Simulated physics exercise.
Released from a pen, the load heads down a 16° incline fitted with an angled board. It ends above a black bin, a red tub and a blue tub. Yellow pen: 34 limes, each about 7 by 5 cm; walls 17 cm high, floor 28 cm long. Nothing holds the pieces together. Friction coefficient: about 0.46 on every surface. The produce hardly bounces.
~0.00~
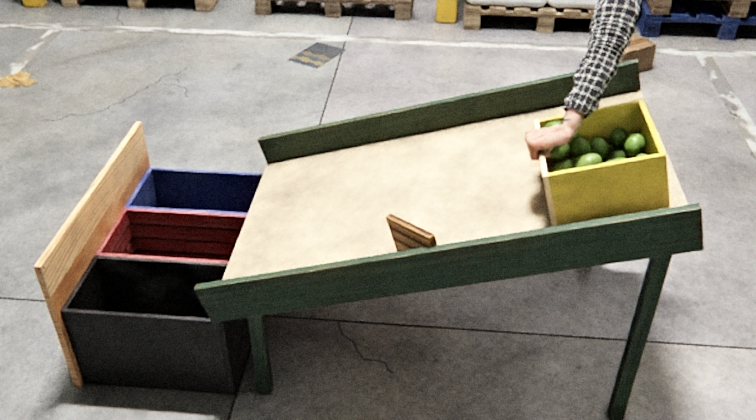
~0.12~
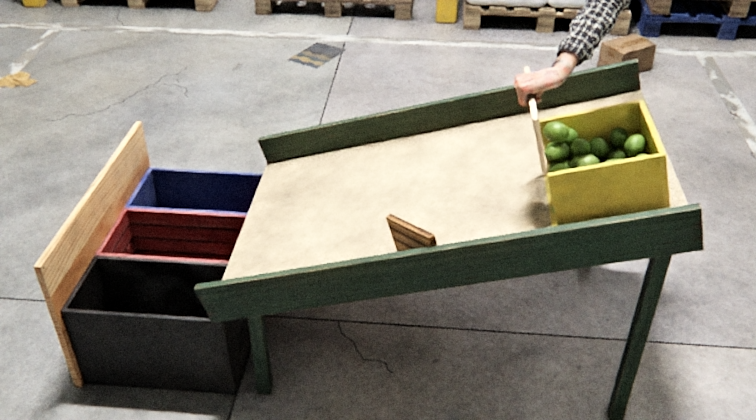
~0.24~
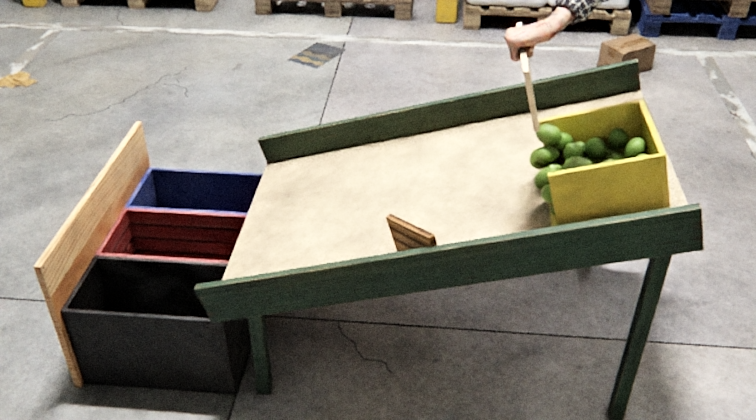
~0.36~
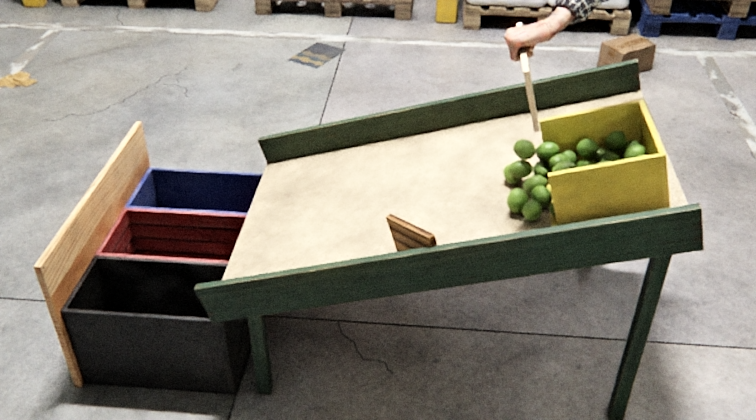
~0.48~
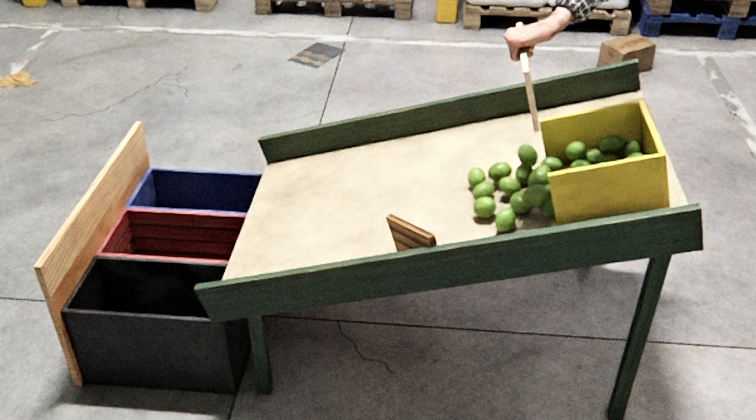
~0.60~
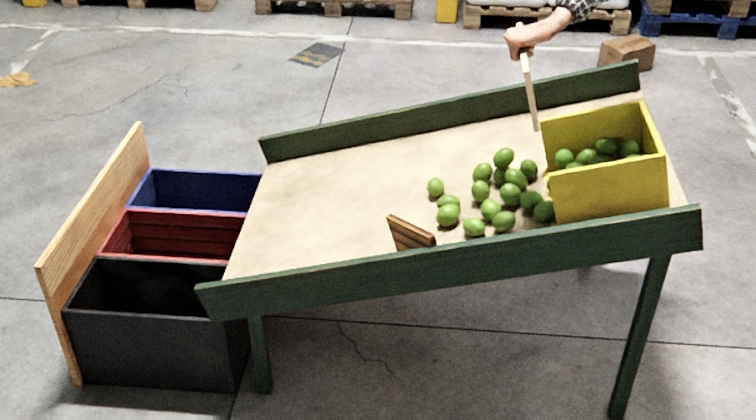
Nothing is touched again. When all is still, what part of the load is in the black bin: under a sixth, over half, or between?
Expect between a sixth and a half of the load in the black bin.
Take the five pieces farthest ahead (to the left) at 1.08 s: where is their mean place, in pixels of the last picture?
At about (300, 217).
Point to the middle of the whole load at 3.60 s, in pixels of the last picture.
Near (156, 295).
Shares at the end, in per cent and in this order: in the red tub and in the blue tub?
About 70 and 5 per cent.
After 1.08 s, 11 still in the yellow pen, 22 on the slope and 1 in the air.
After 1.68 s, 2 in the black bin, 5 in the red tub, 2 in the blue tub, 23 on the slope and 2 in the air.
After 2.52 s, 6 in the black bin, 16 in the red tub, 2 in the blue tub, 9 on the slope and 1 in the air.
Final count (at 3.60 s), 9 in the black bin, 23 in the red tub and 2 in the blue tub. Asked share, 9 of 34, 26 per cent.
